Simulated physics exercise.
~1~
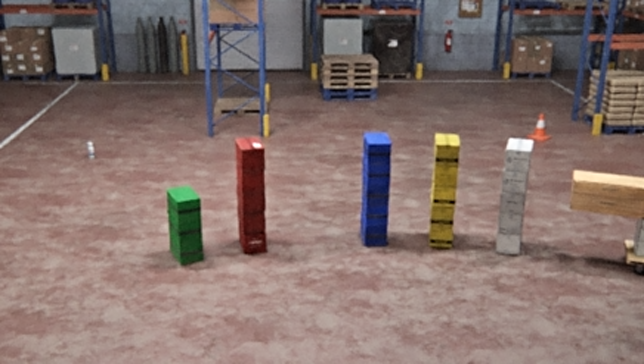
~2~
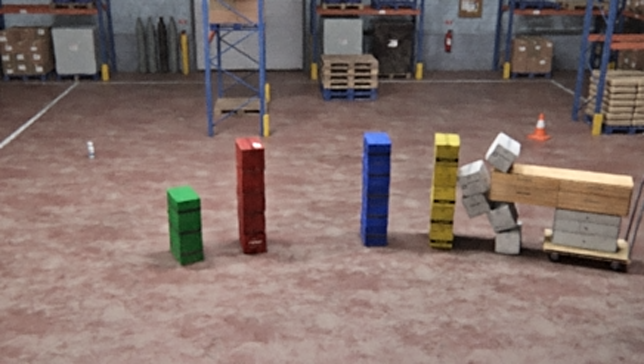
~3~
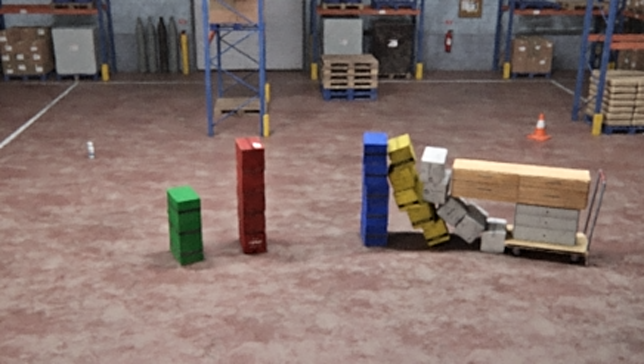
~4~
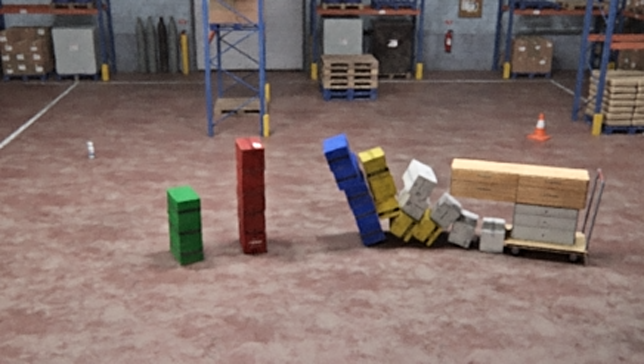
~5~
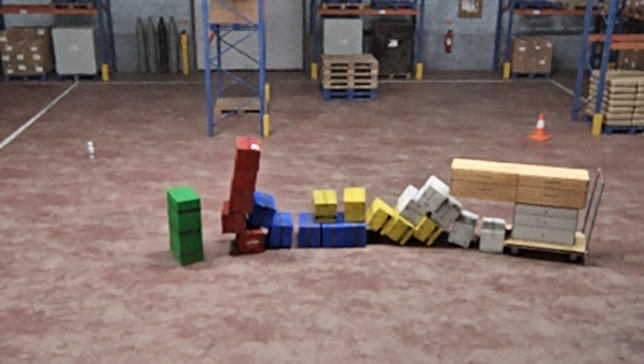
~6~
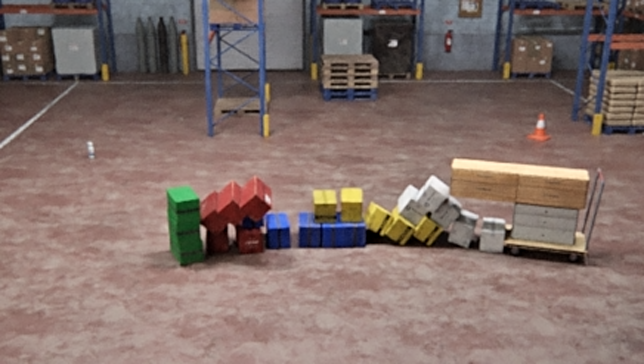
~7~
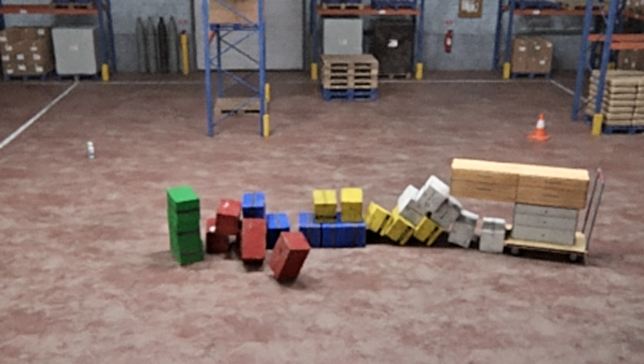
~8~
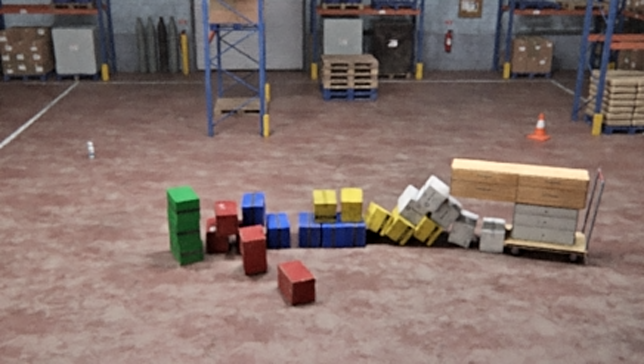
On a warehouse floor, five separate stacks of cartons, green, red, blue, yellow and pale grey, stand in a loose row as a trolley loaded with long wooden boxes rolls in from the right. The load strikes the pale stack, which buckles leftward into the yellow one. The yellow cartons lean against the blue stack, and it tips left and falls flat toward the red one. The red stack breaks apart beside the green, and its top carton tumbles forward onto the floor. The trolley sits still at the right, while the short green stack remains upright at the left.
